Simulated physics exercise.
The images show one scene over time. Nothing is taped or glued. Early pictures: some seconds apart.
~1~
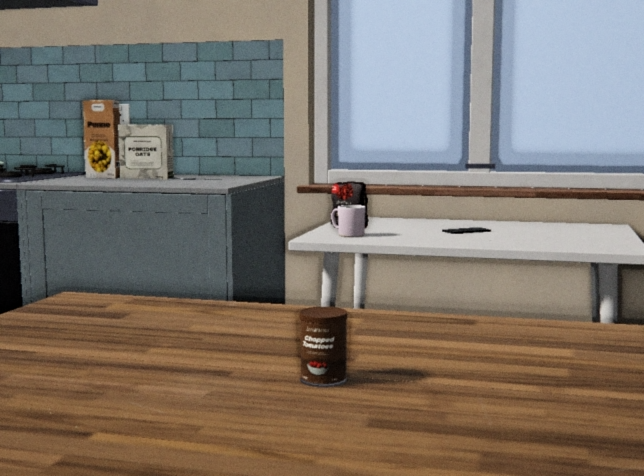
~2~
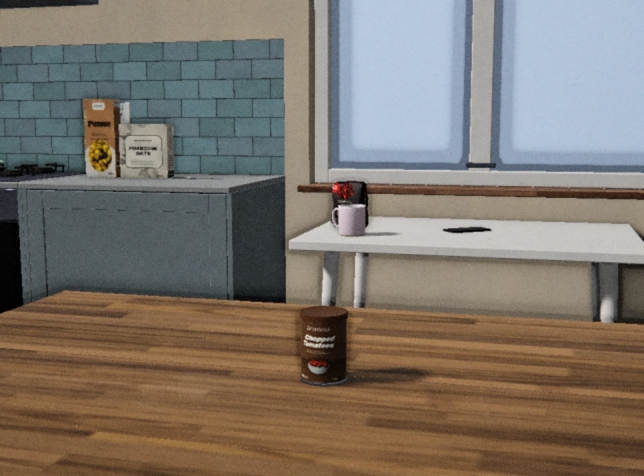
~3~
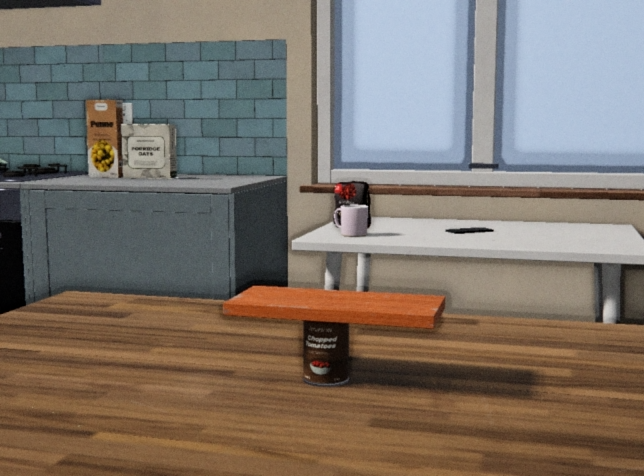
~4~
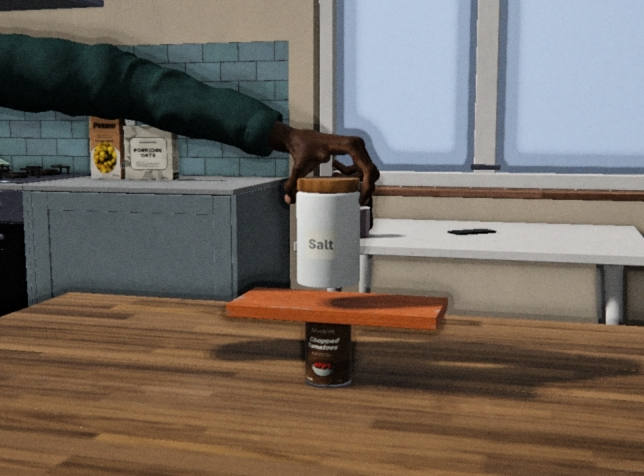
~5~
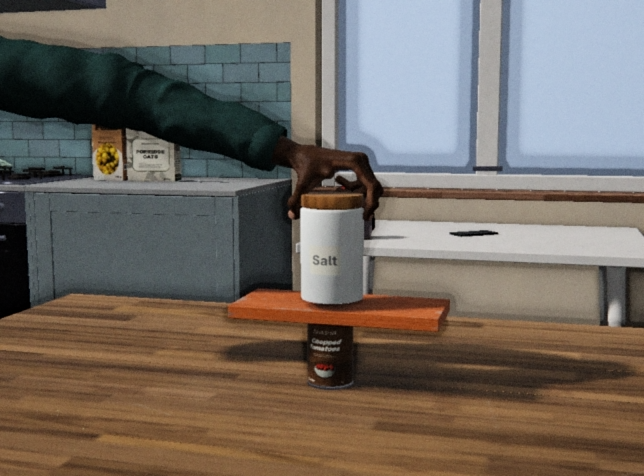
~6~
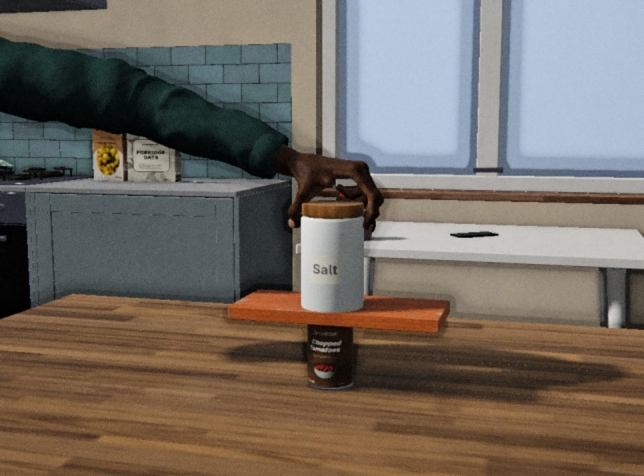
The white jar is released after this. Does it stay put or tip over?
It ends up in one piece.
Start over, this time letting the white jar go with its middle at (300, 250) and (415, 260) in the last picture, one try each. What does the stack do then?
In the first try it remains standing, then in the second try it breaks down.
Then, 0.50 s past the last view, nothing moves.
Then, 1.30 s past the last view, white jar resting near (333, 256).
Finally, all 3 still in place. Final places as the last picture's camera would see them, white jar near (333, 256). The stack holds.
